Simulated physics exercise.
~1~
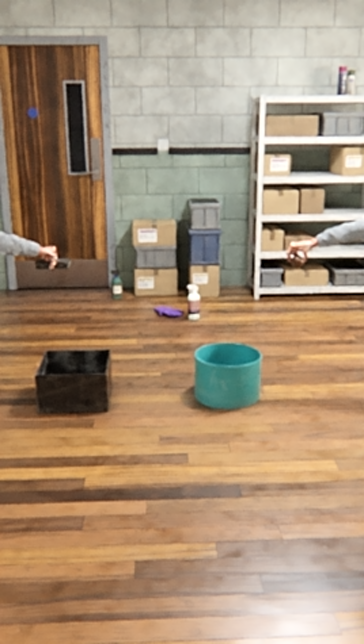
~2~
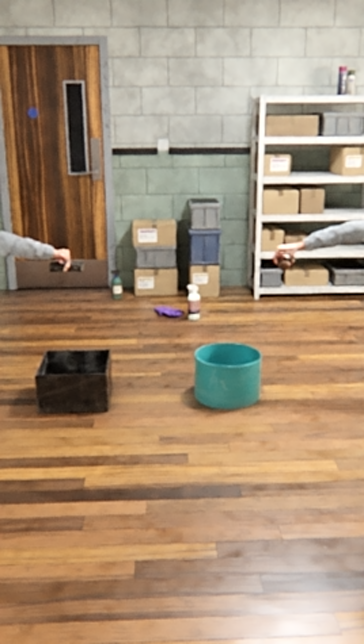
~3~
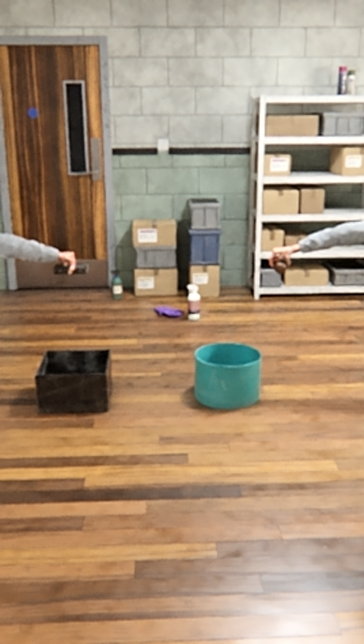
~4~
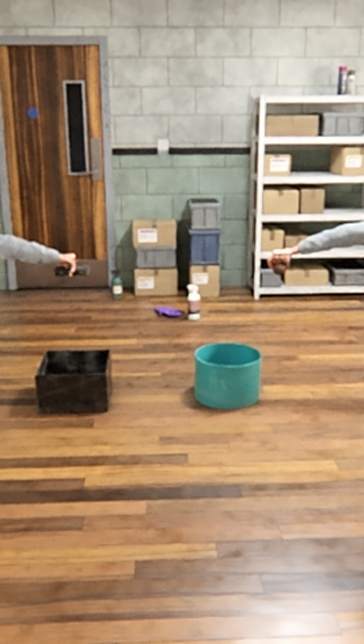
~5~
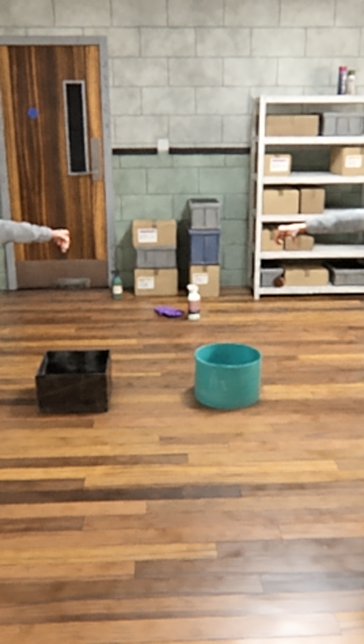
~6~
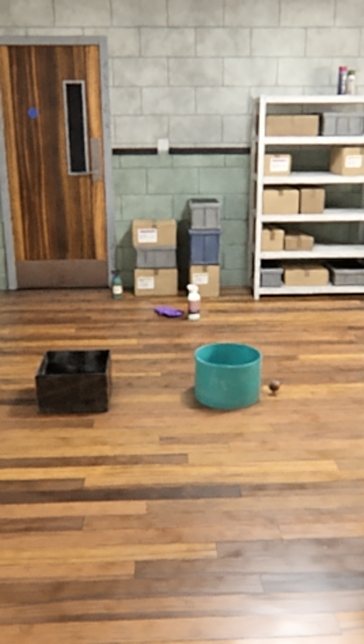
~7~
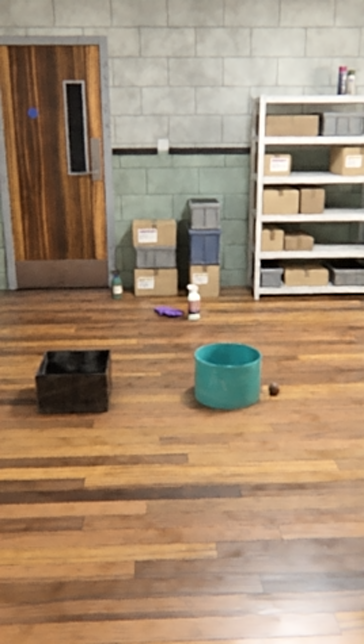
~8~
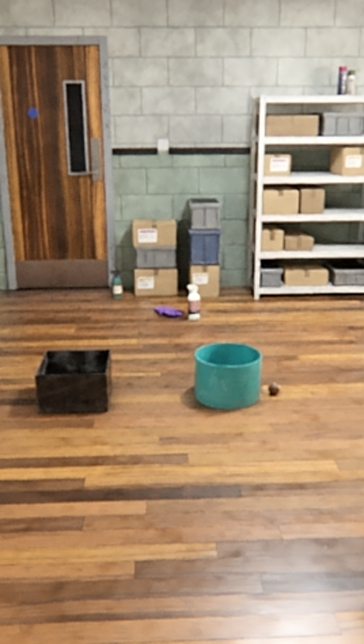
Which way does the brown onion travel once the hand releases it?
The brown onion moves down, dropping to the floor beside the teal bin.
